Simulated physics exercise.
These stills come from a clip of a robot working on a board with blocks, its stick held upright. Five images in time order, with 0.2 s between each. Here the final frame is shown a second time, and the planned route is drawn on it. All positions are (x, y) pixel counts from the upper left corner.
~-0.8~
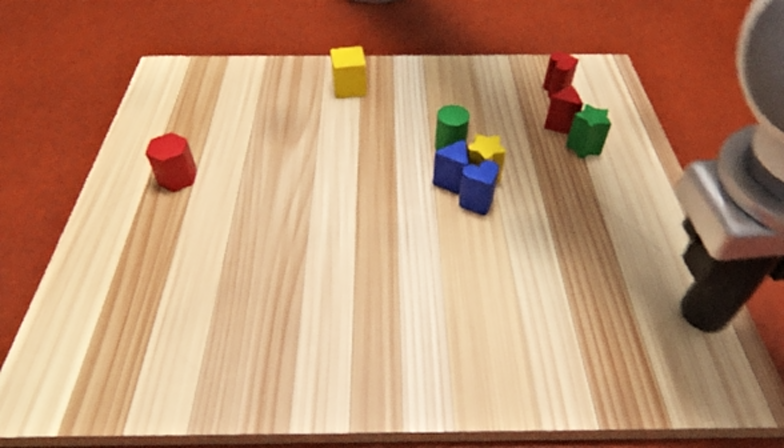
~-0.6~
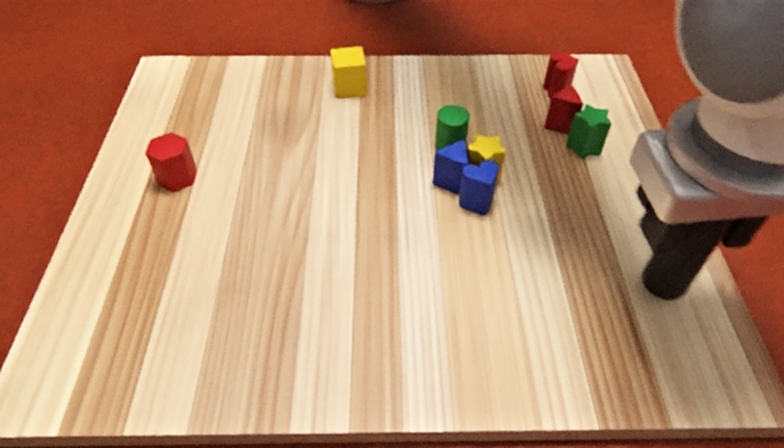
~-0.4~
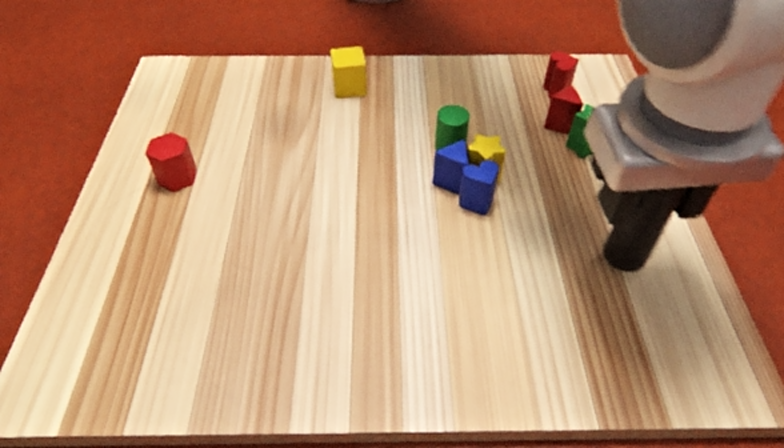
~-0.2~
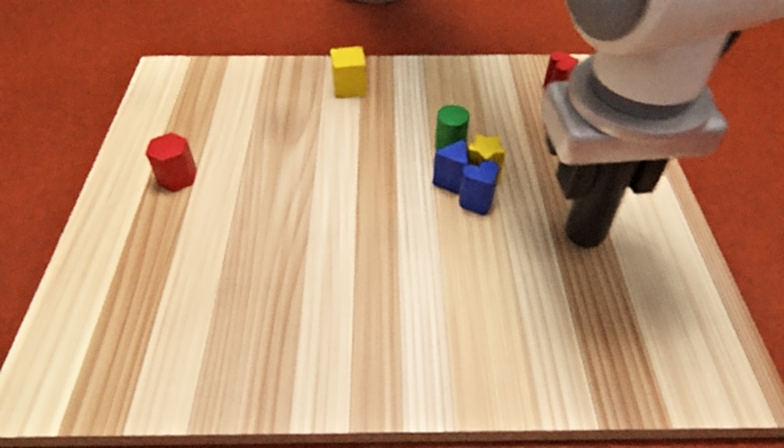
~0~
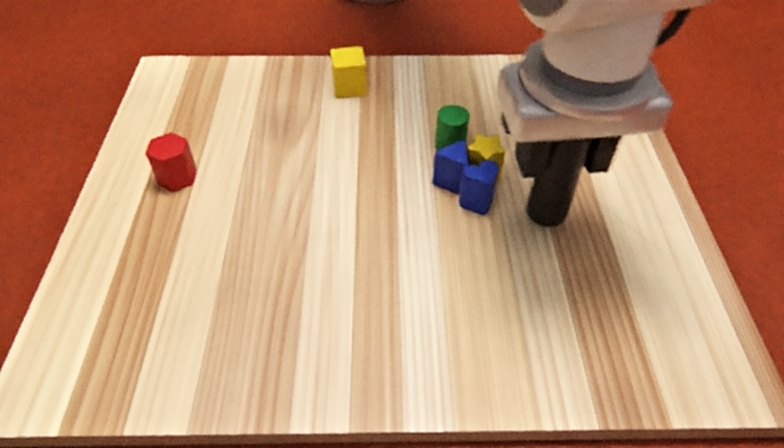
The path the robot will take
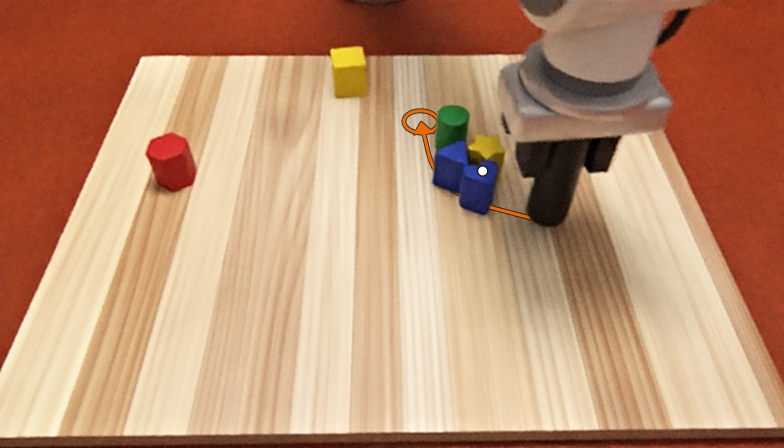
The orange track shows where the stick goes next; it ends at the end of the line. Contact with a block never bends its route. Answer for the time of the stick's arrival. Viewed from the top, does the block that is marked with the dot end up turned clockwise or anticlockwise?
Overhead view: Anti-clockwise.
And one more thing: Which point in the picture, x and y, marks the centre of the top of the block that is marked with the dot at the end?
The answer is (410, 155).
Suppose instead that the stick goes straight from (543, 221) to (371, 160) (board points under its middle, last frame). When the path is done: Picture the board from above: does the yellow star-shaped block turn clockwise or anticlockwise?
Short answer: Clockwise.
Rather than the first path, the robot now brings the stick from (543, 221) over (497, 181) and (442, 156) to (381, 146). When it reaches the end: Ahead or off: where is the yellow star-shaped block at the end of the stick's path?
The yellow star-shaped block is leading.
Path on the board, from (543, 221) over (475, 202) and (432, 164) to (421, 122); the dot is on the blue heart.
On the path given first. One third of the way, stick at (475, 193); blue three-sided block at (442, 144), turned 65° clockwise; blue heart at (445, 164), turned 15° anticlockwise.
Two thirds of the way, stick at (433, 155); blue three-sided block at (405, 122), turned 50° clockwise; blue heart at (412, 155), turned 50° anticlockwise; yellow star-shaped block at (482, 139), turned 40° clockwise.
At the end, stick at (422, 114); green circular block at (460, 100); blue three-sided block at (399, 115); blue heart at (412, 155), turned 50° anticlockwise; yellow star-shaped block at (482, 139), turned 40° clockwise.
